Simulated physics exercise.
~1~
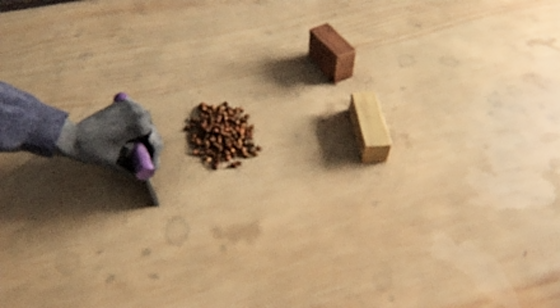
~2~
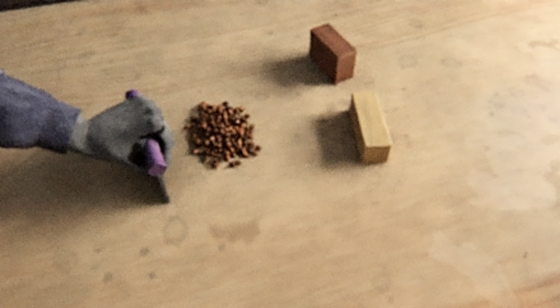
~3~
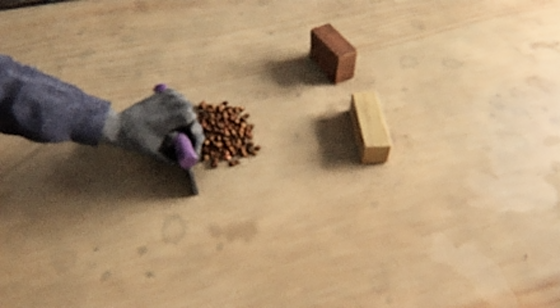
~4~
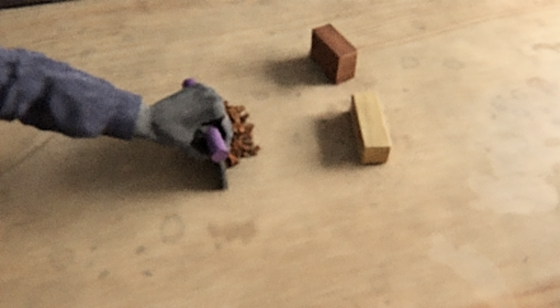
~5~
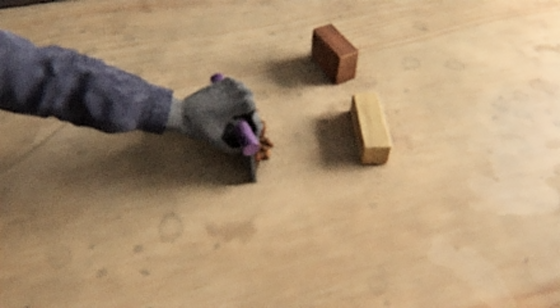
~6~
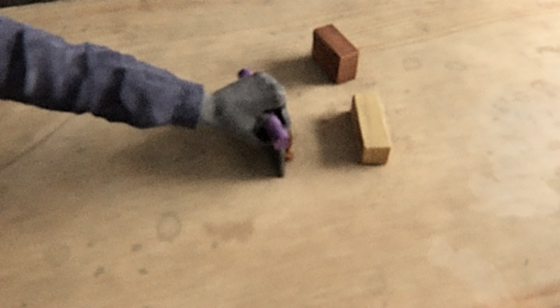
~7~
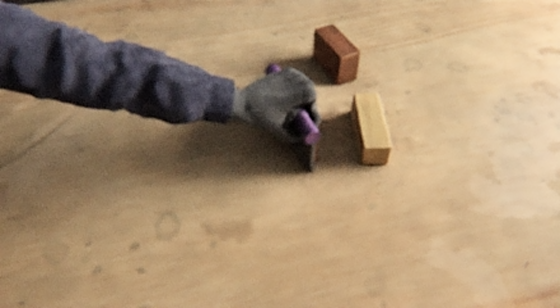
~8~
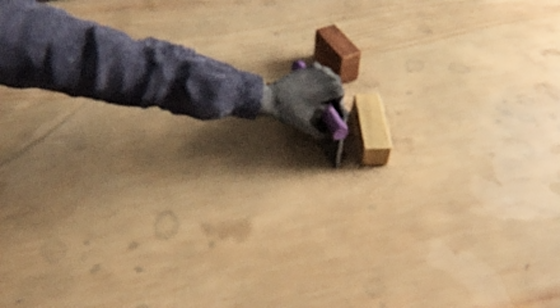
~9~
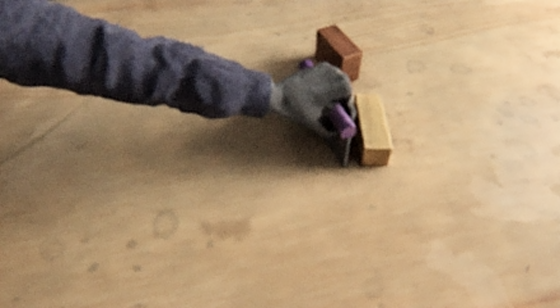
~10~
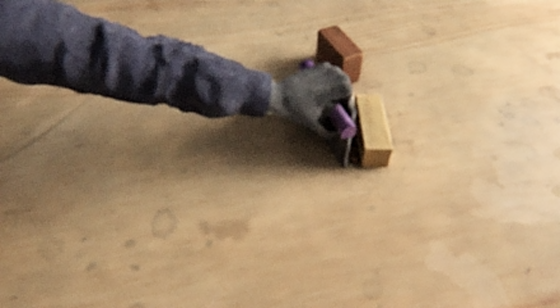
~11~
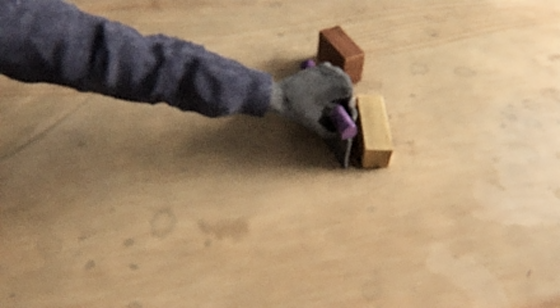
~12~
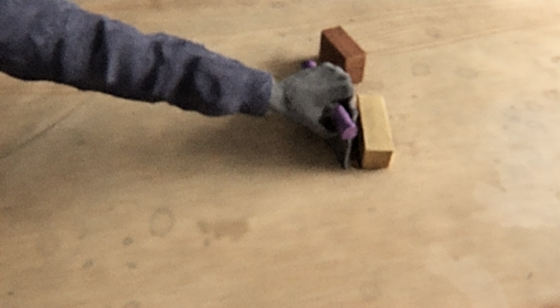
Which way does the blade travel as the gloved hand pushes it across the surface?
The blade travels to the right, toward the two blocks, and then comes to rest beside them.
